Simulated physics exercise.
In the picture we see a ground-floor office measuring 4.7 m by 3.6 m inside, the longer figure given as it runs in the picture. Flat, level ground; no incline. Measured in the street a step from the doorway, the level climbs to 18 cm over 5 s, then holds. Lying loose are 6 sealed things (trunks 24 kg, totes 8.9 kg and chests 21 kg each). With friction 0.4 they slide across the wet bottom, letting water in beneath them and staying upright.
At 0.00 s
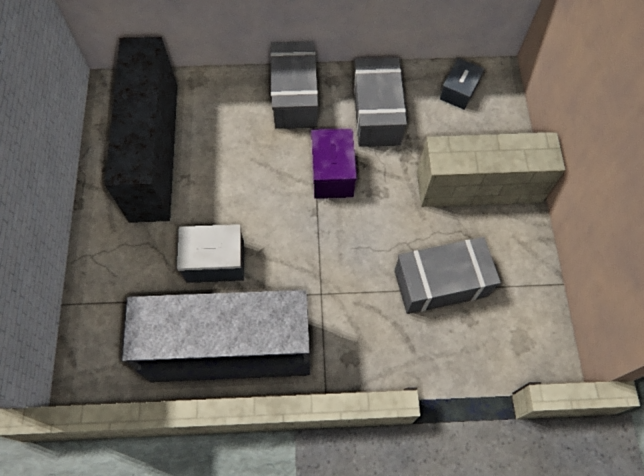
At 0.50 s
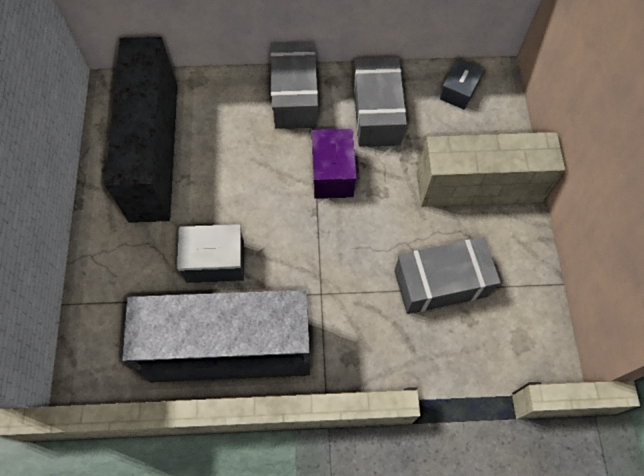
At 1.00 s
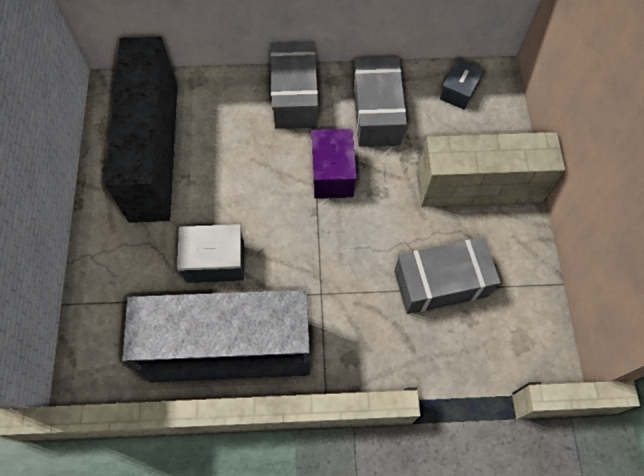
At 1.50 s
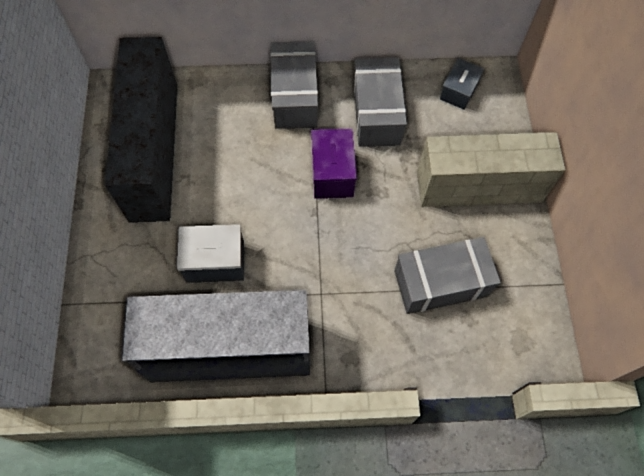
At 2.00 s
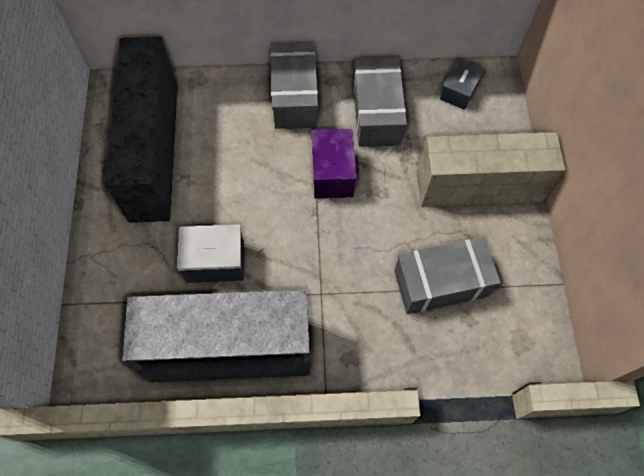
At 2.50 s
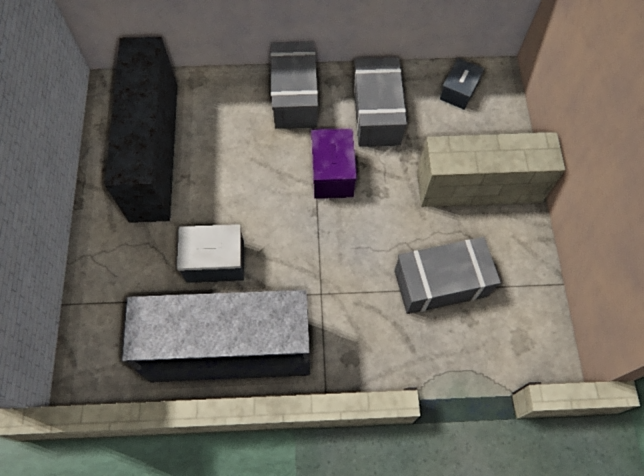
In a small walled room seen from above, the purple chest and everything around it stayed still while greenish water spread across the street outside, and finally a little crept into the doorway.
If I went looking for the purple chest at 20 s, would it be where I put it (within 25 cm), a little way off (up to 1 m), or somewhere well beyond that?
You would find it well beyond that.
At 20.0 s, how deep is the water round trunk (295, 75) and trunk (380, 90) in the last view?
11 and 11 cm.
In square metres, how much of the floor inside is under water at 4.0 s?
Some 2.0 m2 of it.
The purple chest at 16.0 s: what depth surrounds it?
Depth approx. 12 cm.
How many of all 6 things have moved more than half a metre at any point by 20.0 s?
I get 5.
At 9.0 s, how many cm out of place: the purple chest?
Displacement by then near 5 cm.
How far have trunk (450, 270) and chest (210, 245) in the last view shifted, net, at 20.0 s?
First 100 cm, then 40 cm.
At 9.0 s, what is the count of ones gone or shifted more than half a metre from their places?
Tally: 1.
After 4.0 s the purple chest is near (334, 154), 0.0 m from its start, aground; 0 afloat.
After 9.0 s the purple chest is near (330, 151), 0.0 m from its start, aground; 0 afloat.
After 16.0 s the purple chest is near (205, 110), 1.3 m from its start, afloat; 5 afloat.
After 20.0 s the purple chest is near (199, 63), 1.7 m from its start, afloat; 6 afloat.
